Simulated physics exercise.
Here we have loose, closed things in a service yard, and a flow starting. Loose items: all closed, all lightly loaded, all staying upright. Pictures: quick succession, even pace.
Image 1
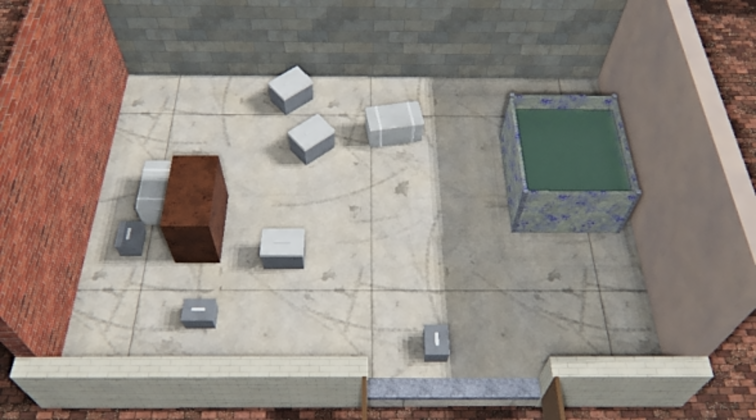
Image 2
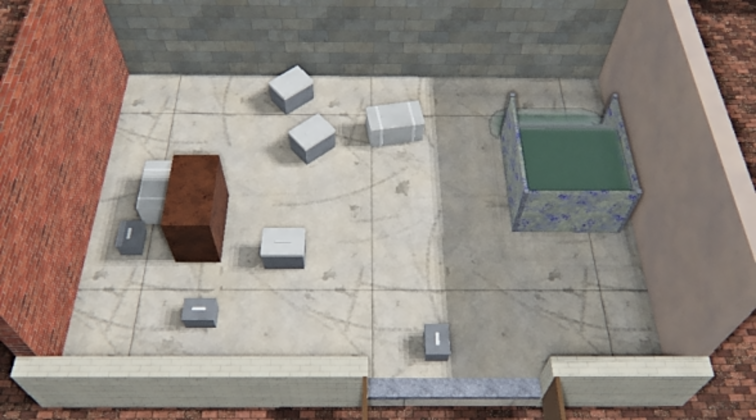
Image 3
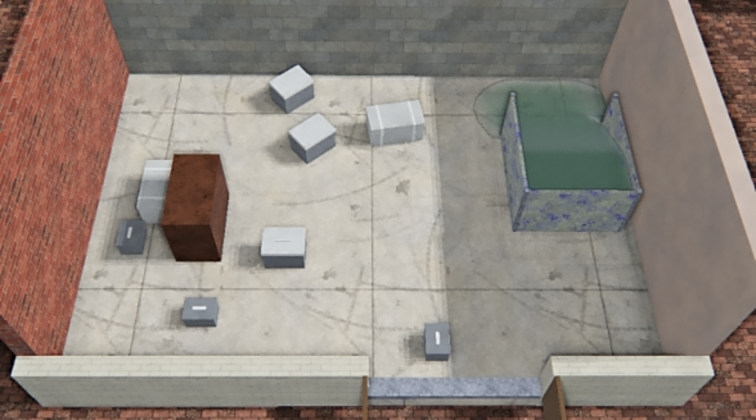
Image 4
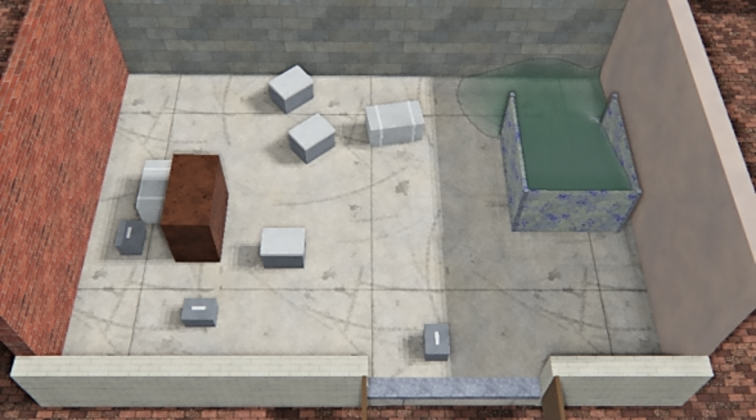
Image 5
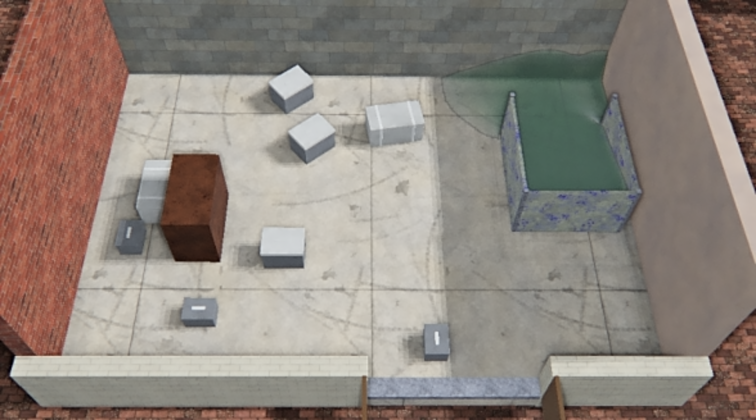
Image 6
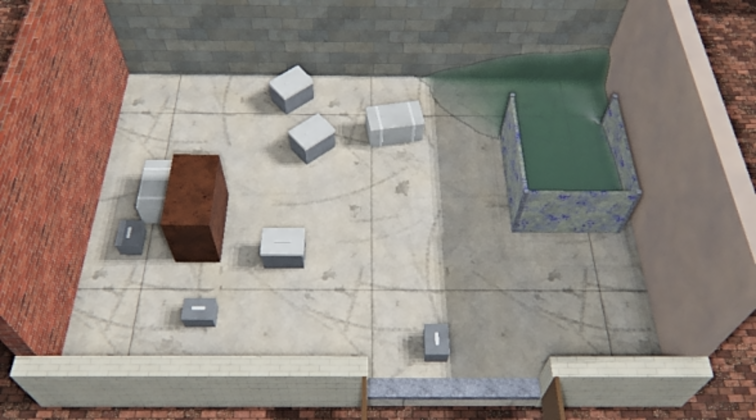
Green liquid flows out the back of a patterned tank and spreads along the grey wall.
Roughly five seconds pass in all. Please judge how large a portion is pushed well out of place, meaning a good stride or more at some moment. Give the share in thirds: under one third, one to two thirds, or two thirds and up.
Portion: No less than two thirds.
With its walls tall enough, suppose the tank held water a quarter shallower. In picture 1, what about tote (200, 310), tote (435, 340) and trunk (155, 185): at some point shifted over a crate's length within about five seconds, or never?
As listed: Not that far, no, never so far.
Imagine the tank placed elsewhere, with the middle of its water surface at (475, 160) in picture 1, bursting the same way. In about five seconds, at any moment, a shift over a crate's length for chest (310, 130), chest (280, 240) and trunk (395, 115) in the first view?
In order: Went well off, remained close by, went well off.
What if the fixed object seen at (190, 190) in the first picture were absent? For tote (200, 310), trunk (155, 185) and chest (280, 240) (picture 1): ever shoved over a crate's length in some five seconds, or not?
Following the order you gave: Moved little if at all, got moved a good way, moved little if at all.
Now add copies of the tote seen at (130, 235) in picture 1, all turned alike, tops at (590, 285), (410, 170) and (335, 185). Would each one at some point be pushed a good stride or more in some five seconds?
Results - 1: Doesn't go far; 2: Ends up far away; 3: Ends up far away.
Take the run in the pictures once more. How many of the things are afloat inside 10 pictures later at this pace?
Well, I'd say 0.
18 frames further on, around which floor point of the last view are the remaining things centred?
Near (233, 247).
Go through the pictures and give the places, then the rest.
The first frame shows a tote at (198, 309) rests on the ground; a tote at (437, 339) rests on the ground; 0 of 8 have shifted.
The second frame shows a tote at (199, 309) rests on the ground; a tote at (437, 339) rests on the ground; 0 of 8 have shifted.
The third frame shows a tote at (199, 308), on the bottom; a tote at (438, 338), on the bottom; 0 of 8 have shifted.
The fourth frame shows a tote at (199, 309), on the bottom; a tote at (437, 339) rests on the ground; 0 of 8 have shifted.
The fifth frame shows a tote at (199, 308), on the bottom; a tote at (437, 339), on the bottom; 0 of 8 have shifted.
The sixth frame shows a tote at (199, 309), on the bottom; a tote at (437, 339), on the bottom; 0 of 8 have shifted.
A moment on, 0 of 8 are well off their spots; 0 afloat.
Next, 2 of 8 are well off their spots; 0 afloat.
Later, 3 of 8 are well off their spots; 2 afloat.
In the end, 7 of 8 are well off their spots, and 7 have been at some point; 2 afloat.
